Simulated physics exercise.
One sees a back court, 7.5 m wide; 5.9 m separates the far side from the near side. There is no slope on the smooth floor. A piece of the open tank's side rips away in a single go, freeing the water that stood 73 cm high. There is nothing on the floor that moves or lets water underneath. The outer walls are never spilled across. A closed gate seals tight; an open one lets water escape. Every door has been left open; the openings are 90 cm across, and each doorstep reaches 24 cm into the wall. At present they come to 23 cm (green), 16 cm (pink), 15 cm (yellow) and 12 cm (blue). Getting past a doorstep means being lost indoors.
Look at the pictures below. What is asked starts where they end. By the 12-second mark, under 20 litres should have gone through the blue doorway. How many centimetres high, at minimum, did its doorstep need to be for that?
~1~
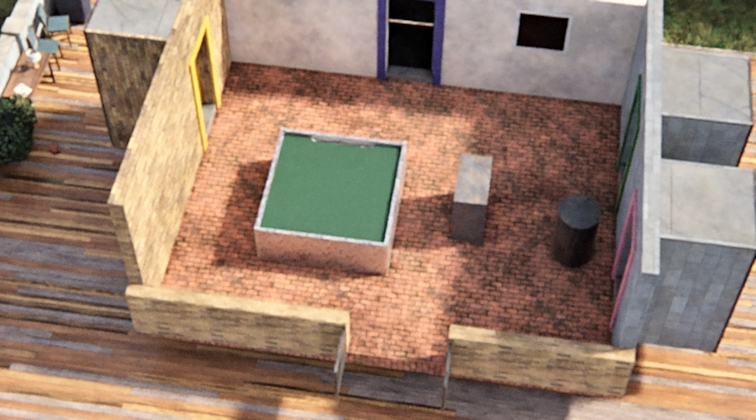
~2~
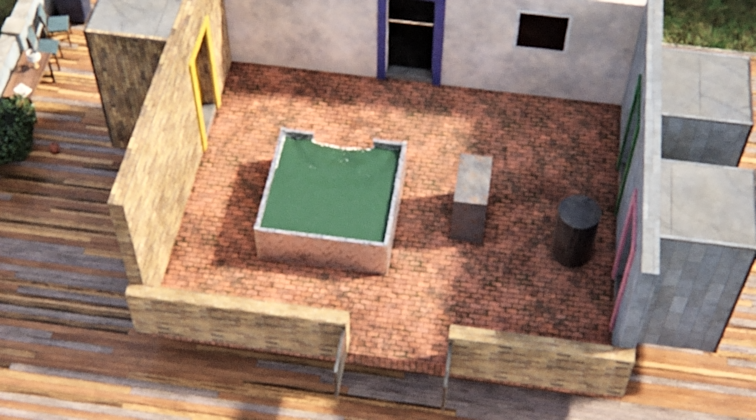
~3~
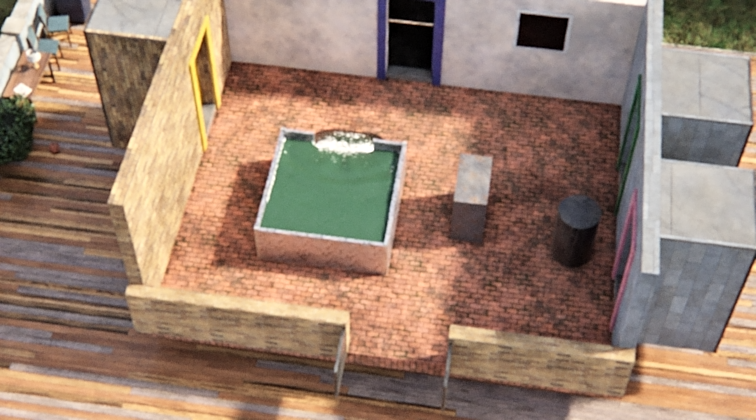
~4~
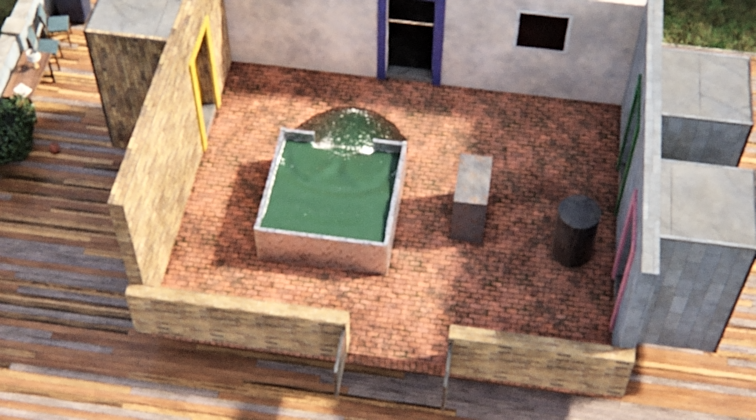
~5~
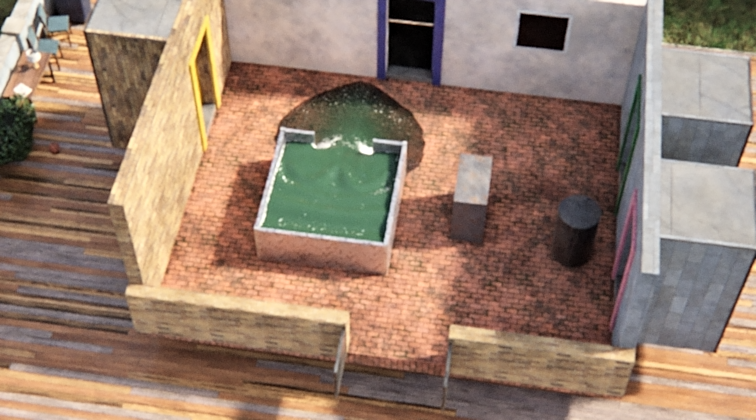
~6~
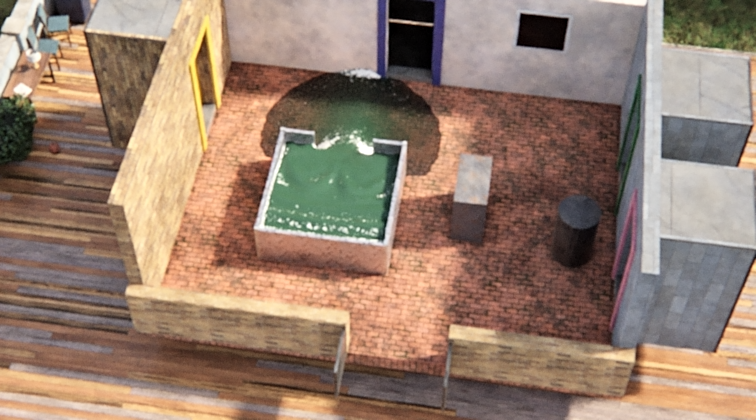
It needed to be about 28 cm high.
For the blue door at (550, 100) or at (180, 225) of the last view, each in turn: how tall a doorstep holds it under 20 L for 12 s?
About 6.5 and 8.0 cm.
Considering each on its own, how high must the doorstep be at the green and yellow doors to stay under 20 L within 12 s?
Close to 7.0 cm (green) and close to 8.0 cm (yellow).
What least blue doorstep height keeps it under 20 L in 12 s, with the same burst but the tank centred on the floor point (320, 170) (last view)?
21 cm, give or take.
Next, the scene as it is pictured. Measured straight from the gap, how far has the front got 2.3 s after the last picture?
Around 5.2 m out.
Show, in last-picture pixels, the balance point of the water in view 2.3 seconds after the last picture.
Centre of mass: About (344, 167) px.
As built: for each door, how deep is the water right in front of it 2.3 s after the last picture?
Green door 0 cm, pink door 0 cm, yellow door 11 cm, blue door 23 cm.
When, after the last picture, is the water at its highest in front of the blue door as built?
At roughly 1.0 s.
Then, 0.7 s after the last picture water covers 20 % of the floor, deepest (40 cm) near (343, 158); 26 cm at the blue door, 42 litres in over its 12 cm doorstep.
Then, 2.3 s after the last picture water covers 40 % of the floor, deepest (34 cm) near (240, 66); 23 cm at the blue door, 195 litres in over its 12 cm doorstep.
Then, 11.3 s after the last picture water covers 100 % of the floor, deepest (14 cm) near (597, 288); 7 cm at the blue door, 277 litres in over its 12 cm doorstep.
At the blue door as built, the water peaked near 30 cm, 1.1 s after the last picture.
Run again over the same 12 s with other heights there, 55 litres in over 23.5 cm, 6 litres over 32 cm. The limit of 20 litres is kept from about 28 cm up.
